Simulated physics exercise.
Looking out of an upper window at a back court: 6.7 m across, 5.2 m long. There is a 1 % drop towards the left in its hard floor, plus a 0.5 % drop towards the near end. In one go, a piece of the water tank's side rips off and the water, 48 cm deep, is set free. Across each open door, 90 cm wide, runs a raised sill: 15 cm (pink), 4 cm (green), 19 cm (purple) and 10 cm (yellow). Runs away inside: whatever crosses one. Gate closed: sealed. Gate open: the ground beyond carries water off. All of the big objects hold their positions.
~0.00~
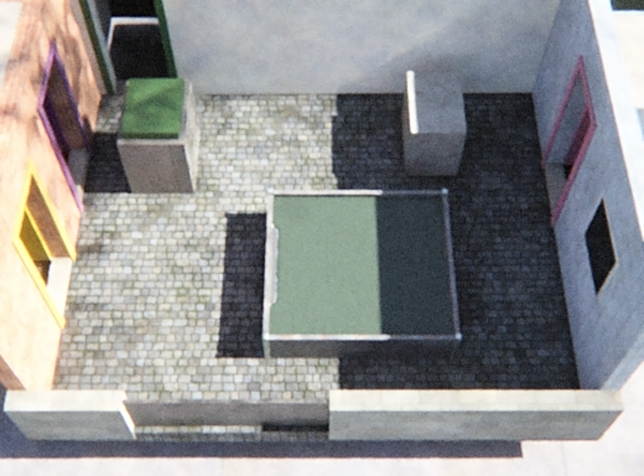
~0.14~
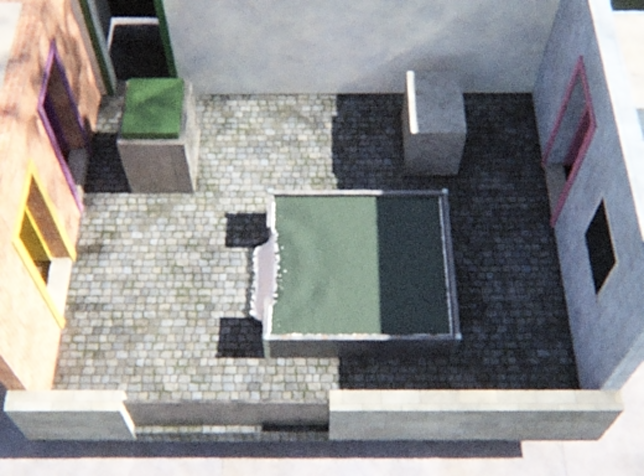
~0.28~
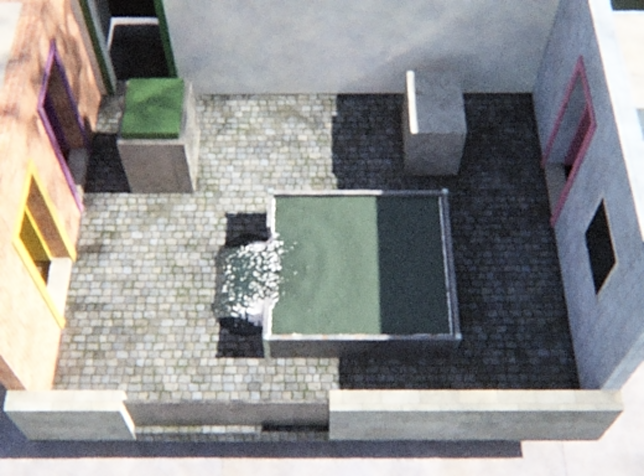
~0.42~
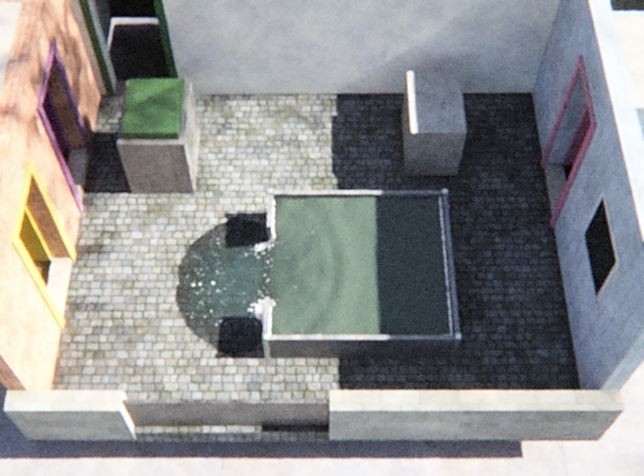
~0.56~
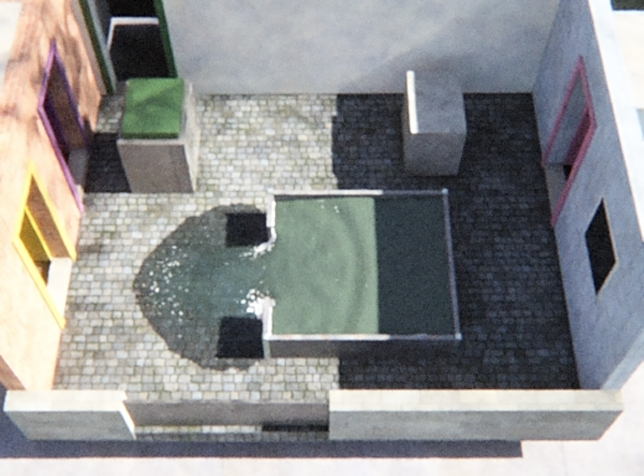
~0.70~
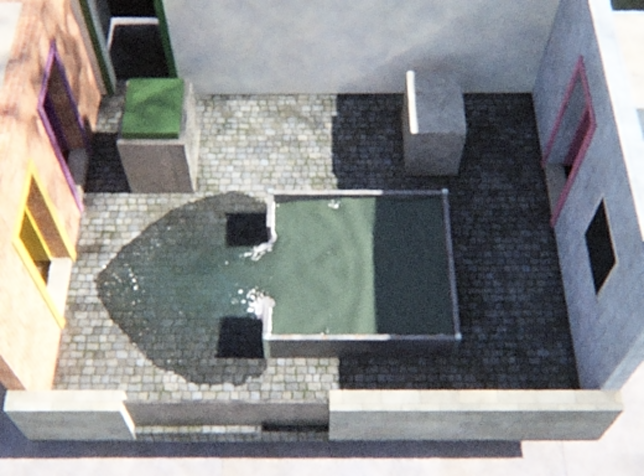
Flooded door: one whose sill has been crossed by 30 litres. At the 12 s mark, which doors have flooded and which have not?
The pink door has not; the green door has flooded; the purple door has not; the yellow door has flooded.
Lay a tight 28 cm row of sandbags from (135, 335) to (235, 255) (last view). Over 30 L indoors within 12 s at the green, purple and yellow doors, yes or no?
Note - green: Limit exceeded; purple: Limit held; yellow: Limit held.
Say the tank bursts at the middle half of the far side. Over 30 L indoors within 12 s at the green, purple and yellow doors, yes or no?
Green beyond, purple short, yellow short.
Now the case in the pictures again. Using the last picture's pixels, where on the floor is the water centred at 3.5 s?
The water's centre is around (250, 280).
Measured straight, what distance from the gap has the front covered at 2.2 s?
About 4.2 m.
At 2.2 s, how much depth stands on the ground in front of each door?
Centimetres: Pink 0 / green 0 / purple 16 / yellow 25.
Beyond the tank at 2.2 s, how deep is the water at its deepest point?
Roughly 30 cm.
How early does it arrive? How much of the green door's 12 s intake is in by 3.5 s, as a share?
That works out near 10%.
After 1.4 s water covers 30 % of the floor and is deepest (28 cm) near (256, 285); pink door not reached, green door not reached, purple door not reached, yellow door 16 cm at the sill, 21 L in.
After 2.2 s water covers 35 % of the floor and is deepest (30 cm) near (48, 414); pink door not reached, green door not reached, purple door 16 cm at the sill, 0 L in, yellow door 25 cm at the sill, 82 L in.
After 3.5 s water covers 35 % of the floor and is deepest (22 cm) near (67, 297); pink door not reached, green door 13 cm at the sill, 25 L in, purple door 13 cm at the sill, 2 L in, yellow door 22 cm at the sill, 170 L in.
After 7.0 s water covers 65 % of the floor and is deepest (16 cm) near (50, 400); pink door not reached, green door 12 cm at the sill, 139 L in, purple door 10 cm at the sill, 2 L in, yellow door 16 cm at the sill, 259 L in.
After 12.0 s water covers 95 % of the floor and is deepest (12 cm) near (48, 414); pink door 2 cm at the sill, 0 L in, green door 8 cm at the sill, 233 L in, purple door 9 cm at the sill, 2 L in, yellow door 11 cm at the sill, 286 L in.
